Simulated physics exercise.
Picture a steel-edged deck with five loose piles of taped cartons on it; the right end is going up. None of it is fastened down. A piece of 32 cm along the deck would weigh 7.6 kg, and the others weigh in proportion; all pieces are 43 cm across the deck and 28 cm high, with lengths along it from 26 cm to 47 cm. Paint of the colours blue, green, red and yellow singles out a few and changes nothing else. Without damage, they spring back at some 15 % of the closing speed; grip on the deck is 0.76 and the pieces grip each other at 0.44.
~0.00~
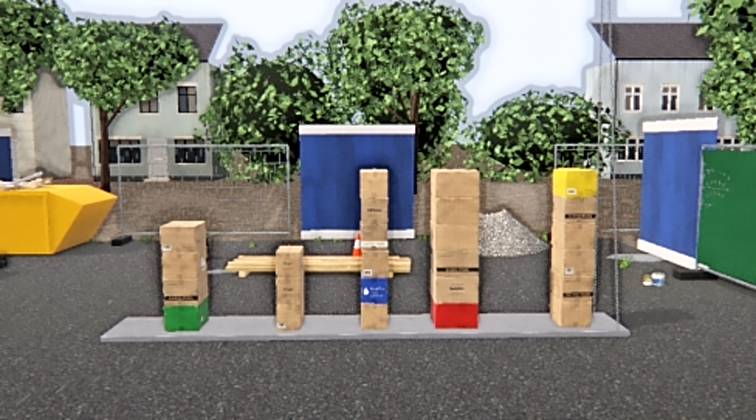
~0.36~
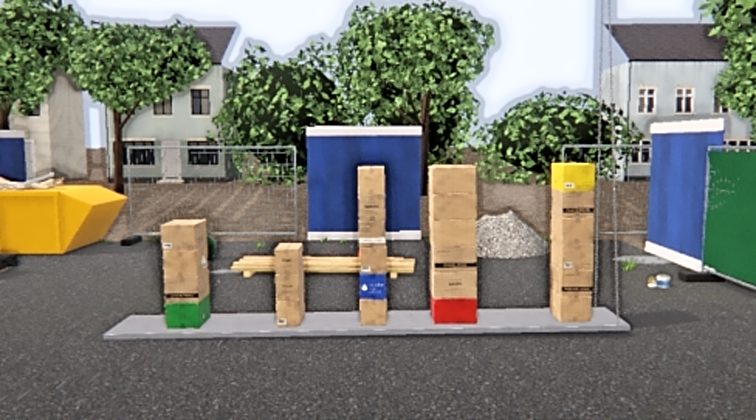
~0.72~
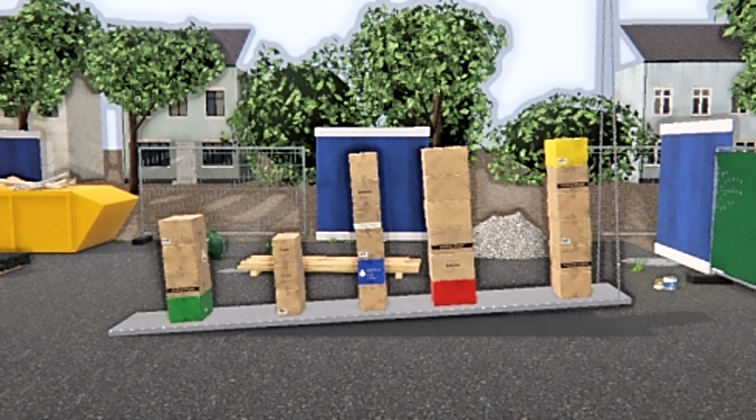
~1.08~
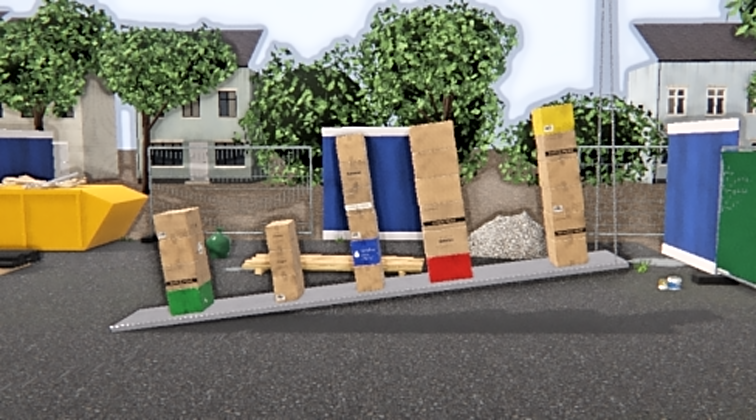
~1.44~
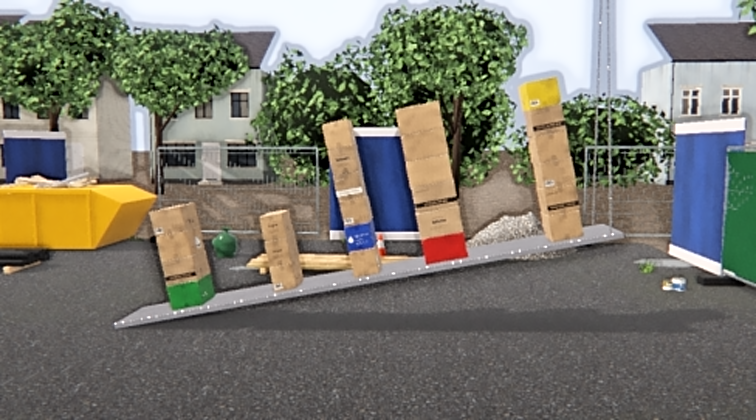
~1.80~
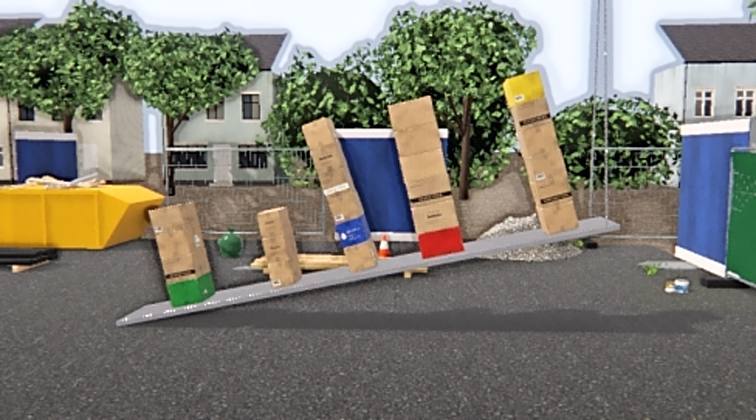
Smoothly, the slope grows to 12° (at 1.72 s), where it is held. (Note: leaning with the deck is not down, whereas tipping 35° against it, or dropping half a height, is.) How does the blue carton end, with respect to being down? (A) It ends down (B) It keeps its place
A.
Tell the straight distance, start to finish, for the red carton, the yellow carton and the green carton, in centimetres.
Displacements: Red = 80, yellow = 440, green = 40 (cm).
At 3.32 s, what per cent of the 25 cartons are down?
It's 95 percent at that point.
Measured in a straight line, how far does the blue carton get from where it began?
Around 80 cm, start to finish.
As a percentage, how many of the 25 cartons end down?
About 95 per cent.
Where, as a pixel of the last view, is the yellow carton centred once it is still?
In the final picture its centre lies roughly at (190, 326).
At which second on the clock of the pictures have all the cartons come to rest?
Around 5.5 s.
Around 2.58 s, slope 12°; 12 of the 25 cartons down; blue carton on its side; yellow carton tipped 27°, 17 cm lower.
Around 3.32 s, slope 12°; 24 of the 25 cartons down; blue carton on its side; yellow carton tipped 64°, 75 cm lower.
Finally (5.6 s), slope 12°; 24 of the 25 cartons down; blue carton on its side; yellow carton on its side; green carton on its side. Seen by the last camera, middles, blue carton near (306, 266), yellow carton near (190, 326).
